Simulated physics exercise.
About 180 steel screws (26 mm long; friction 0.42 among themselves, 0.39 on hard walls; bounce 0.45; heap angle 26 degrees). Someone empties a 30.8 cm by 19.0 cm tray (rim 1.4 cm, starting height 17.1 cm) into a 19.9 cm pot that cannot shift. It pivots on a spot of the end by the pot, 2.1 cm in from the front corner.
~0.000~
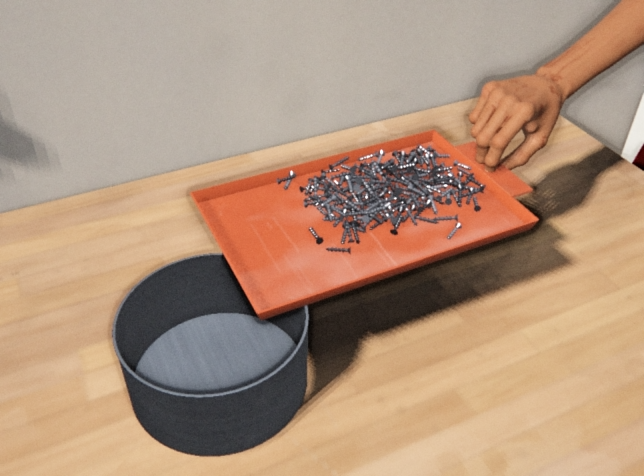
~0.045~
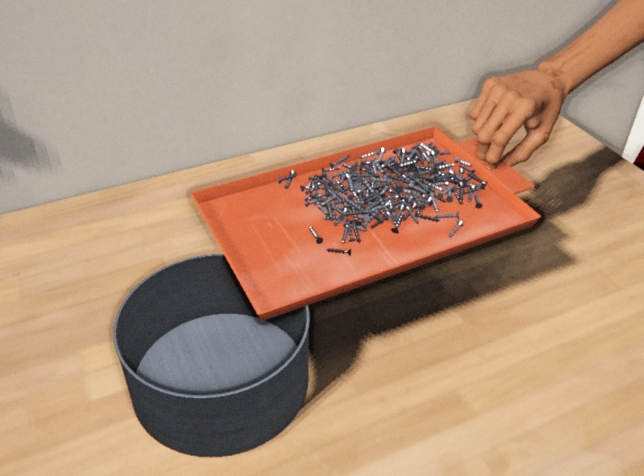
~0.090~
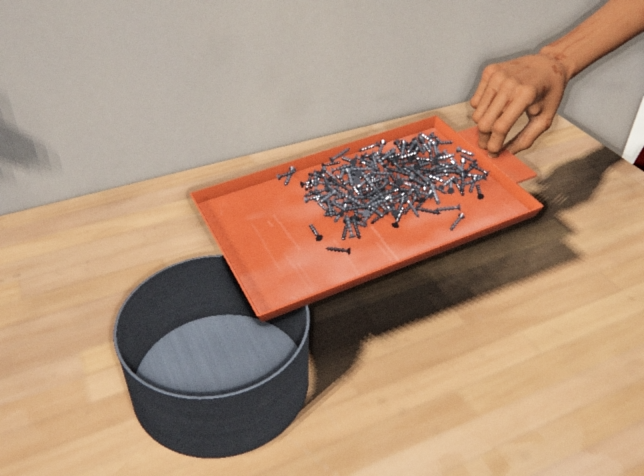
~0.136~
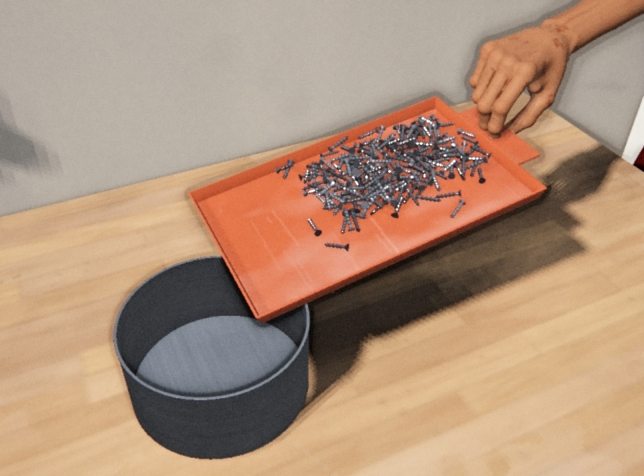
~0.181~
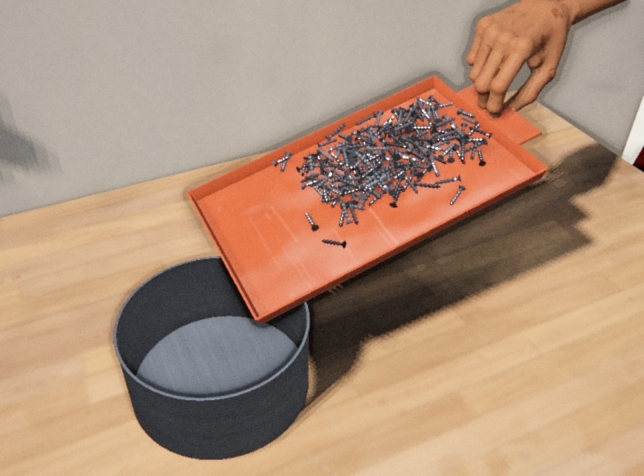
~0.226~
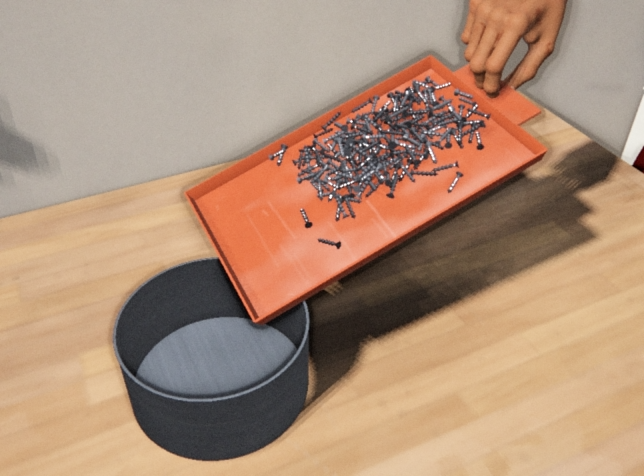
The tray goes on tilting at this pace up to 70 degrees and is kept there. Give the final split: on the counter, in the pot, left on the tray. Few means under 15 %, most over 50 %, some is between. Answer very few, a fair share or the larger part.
On the counter: A fair share; in the pot: The larger part; left on the tray: Very few.
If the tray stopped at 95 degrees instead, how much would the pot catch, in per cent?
It would be near 70 per cent.
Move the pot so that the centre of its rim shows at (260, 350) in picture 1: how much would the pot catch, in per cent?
Some 40 per cent.
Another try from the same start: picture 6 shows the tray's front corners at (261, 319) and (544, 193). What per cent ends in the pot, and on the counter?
Pot 5, counter 90.
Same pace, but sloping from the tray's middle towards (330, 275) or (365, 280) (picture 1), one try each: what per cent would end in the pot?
Some 5 and 0 per cent.
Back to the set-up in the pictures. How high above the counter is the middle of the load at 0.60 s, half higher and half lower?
Some 22 cm.
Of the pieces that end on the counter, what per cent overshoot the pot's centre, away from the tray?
About 100 per cent.
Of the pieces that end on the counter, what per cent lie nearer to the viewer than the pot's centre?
Roughly 80 per cent.
After 0.45 s, tilt 45 degrees; the tray holds 100 %, the pot 0 %.
After 0.60 s, tilt 62 degrees; the tray holds 100 %, the pot 0 %.
After 0.88 s, tilt 70 degrees; the tray holds 5 %, the pot 60 %.
By 2.4 s all is still; counter 30 %, pot 65 %, tray 5 %.
